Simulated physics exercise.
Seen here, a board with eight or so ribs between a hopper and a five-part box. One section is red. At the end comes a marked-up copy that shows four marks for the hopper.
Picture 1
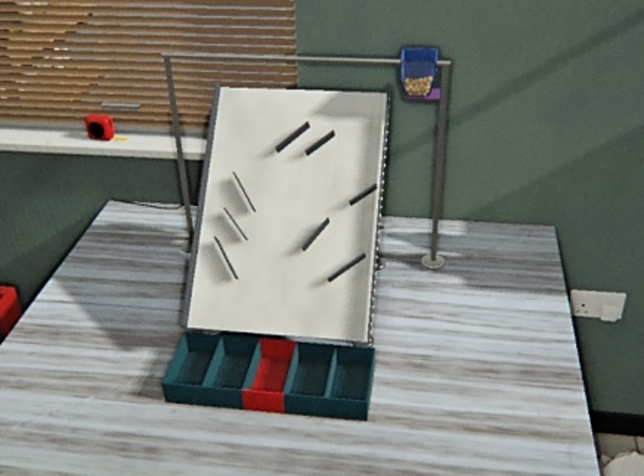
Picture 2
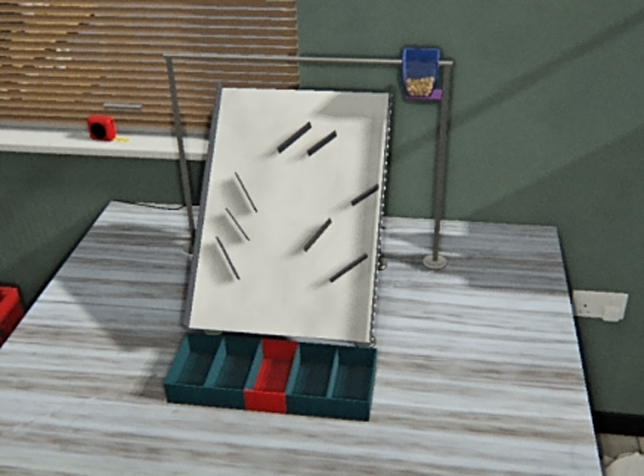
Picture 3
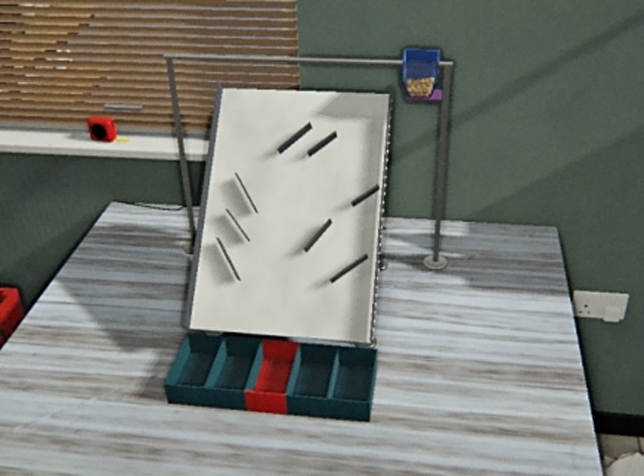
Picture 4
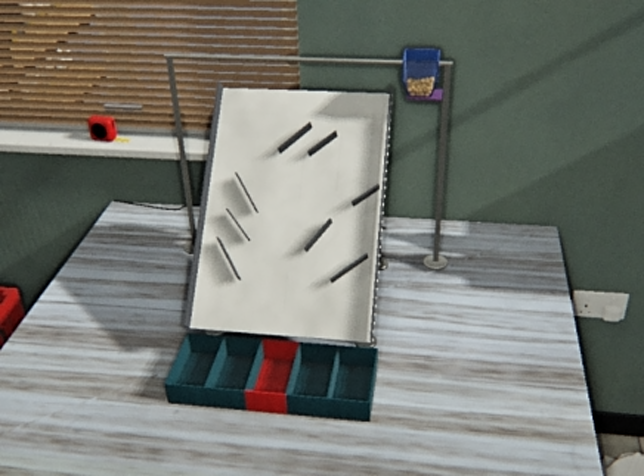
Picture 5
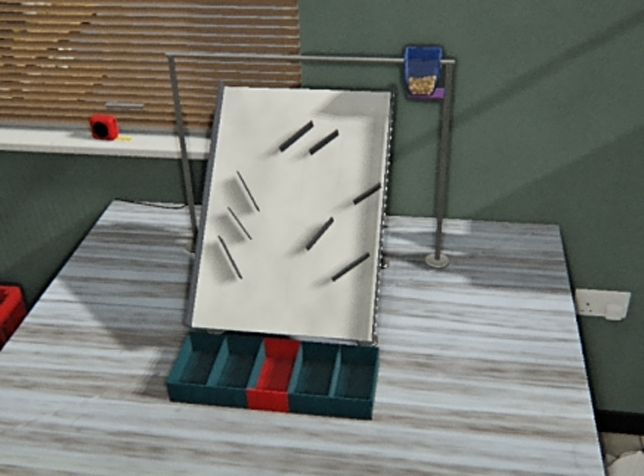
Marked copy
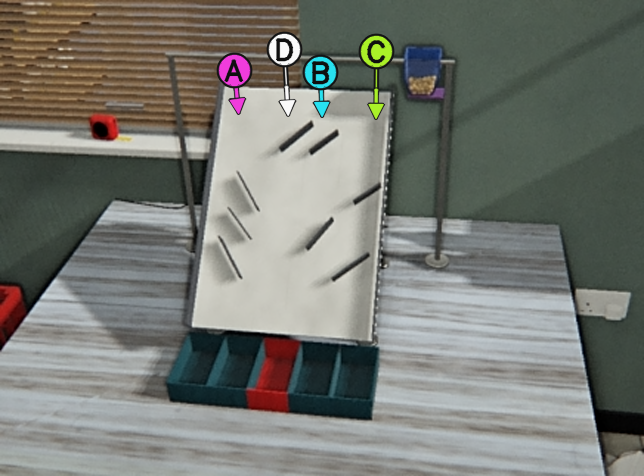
In a room with a green wall and a slatted wooden blind, a grey-streaked table is seen from the front and slightly above. A pale board with dark slanted ribs leans above a teal five-part box with a red middle section, while a blue hopper of tan pieces hangs from a metal bar at upper right. Nothing visibly moves except for a very slight drift of the view.
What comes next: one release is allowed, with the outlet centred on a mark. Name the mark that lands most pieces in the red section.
D is best.
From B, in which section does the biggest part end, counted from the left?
The third.
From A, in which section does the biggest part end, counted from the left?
The first from the left.
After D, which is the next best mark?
Mark B.
On the marked copy, mark A meets the board at (238, 108); mark B meets the board at (321, 111); mark C meets the board at (376, 113); mark D meets the board at (287, 110).
With A, about a quarter in the red section, most in other sections.
With B, about two thirds in the red section, about a third in other sections, a stray few outside the box.
With C, about a third in the red section, about half in other sections, a small part held on the board.
With D, most in the red section, about a quarter in other sections.
